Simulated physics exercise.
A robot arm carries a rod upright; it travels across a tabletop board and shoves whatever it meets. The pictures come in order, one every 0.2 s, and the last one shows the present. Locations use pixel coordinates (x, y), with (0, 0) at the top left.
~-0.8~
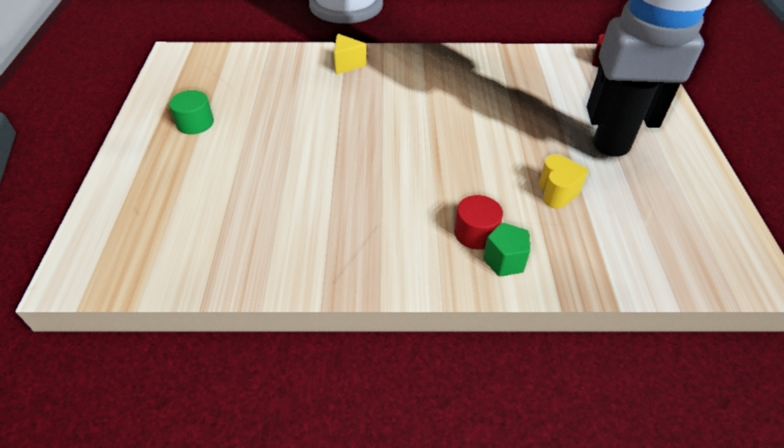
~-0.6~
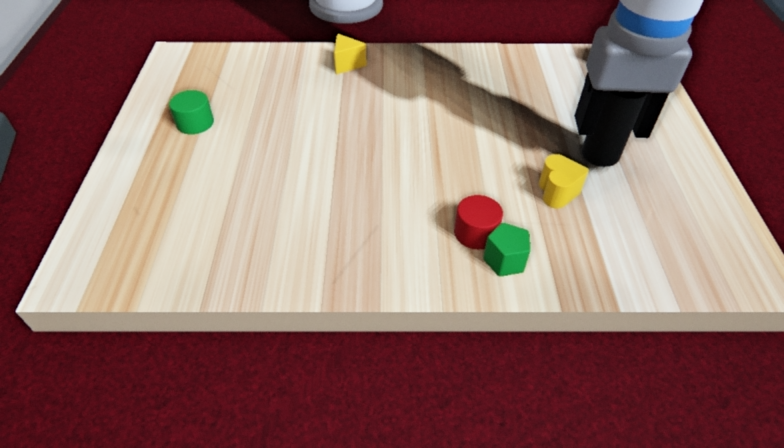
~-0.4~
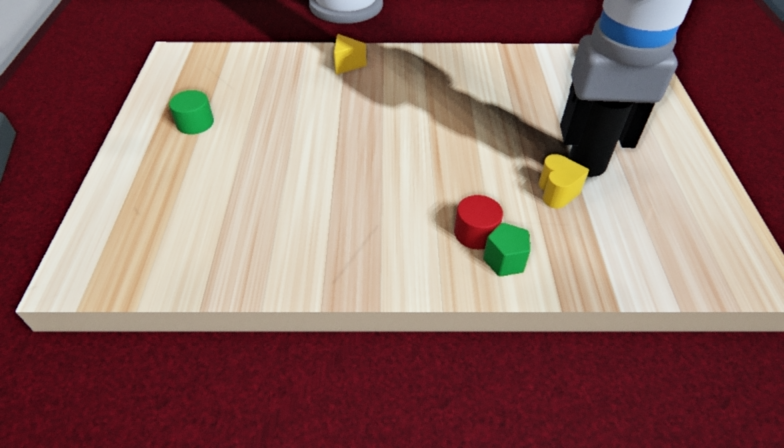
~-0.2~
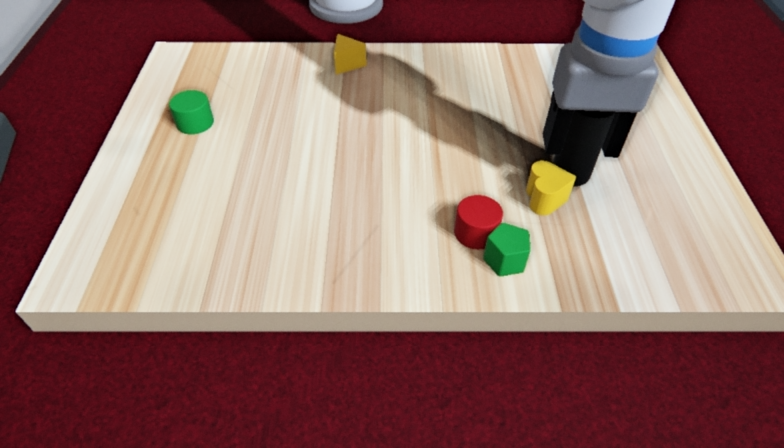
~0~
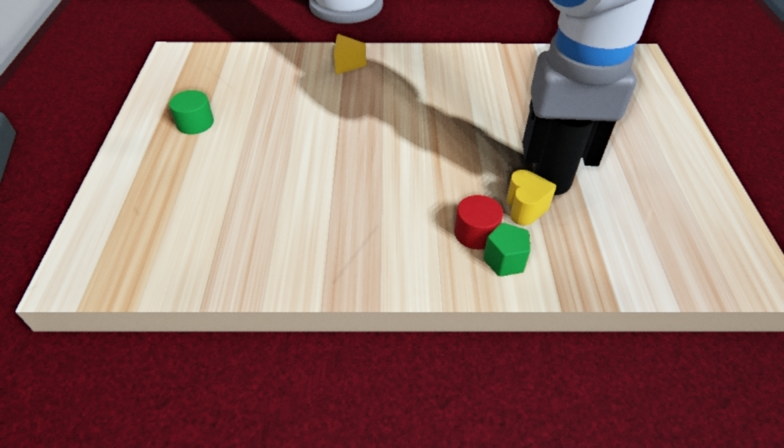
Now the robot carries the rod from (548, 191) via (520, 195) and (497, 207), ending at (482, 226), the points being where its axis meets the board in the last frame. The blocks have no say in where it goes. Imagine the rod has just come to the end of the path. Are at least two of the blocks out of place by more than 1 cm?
Yes, that is how it ends up.
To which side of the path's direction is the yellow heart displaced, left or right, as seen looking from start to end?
Out to the left.
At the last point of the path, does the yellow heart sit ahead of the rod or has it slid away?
The yellow heart won't leave the front of the rod.
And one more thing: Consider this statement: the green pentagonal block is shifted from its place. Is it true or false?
Answer: True.
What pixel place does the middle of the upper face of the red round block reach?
I'd place it at (435, 241), taking the centre of its top.
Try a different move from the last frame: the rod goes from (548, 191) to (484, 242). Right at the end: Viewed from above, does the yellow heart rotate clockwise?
Final answer: Yes.
On the path given first. Halfway along, rod (509, 192); red round block (469, 217); yellow heart (502, 203), turned 25° anticlockwise.
At the end, rod (484, 218); red round block (435, 241); green pentagonal block (507, 253), turned 65° anticlockwise; yellow heart (473, 231), turned 15° anticlockwise.
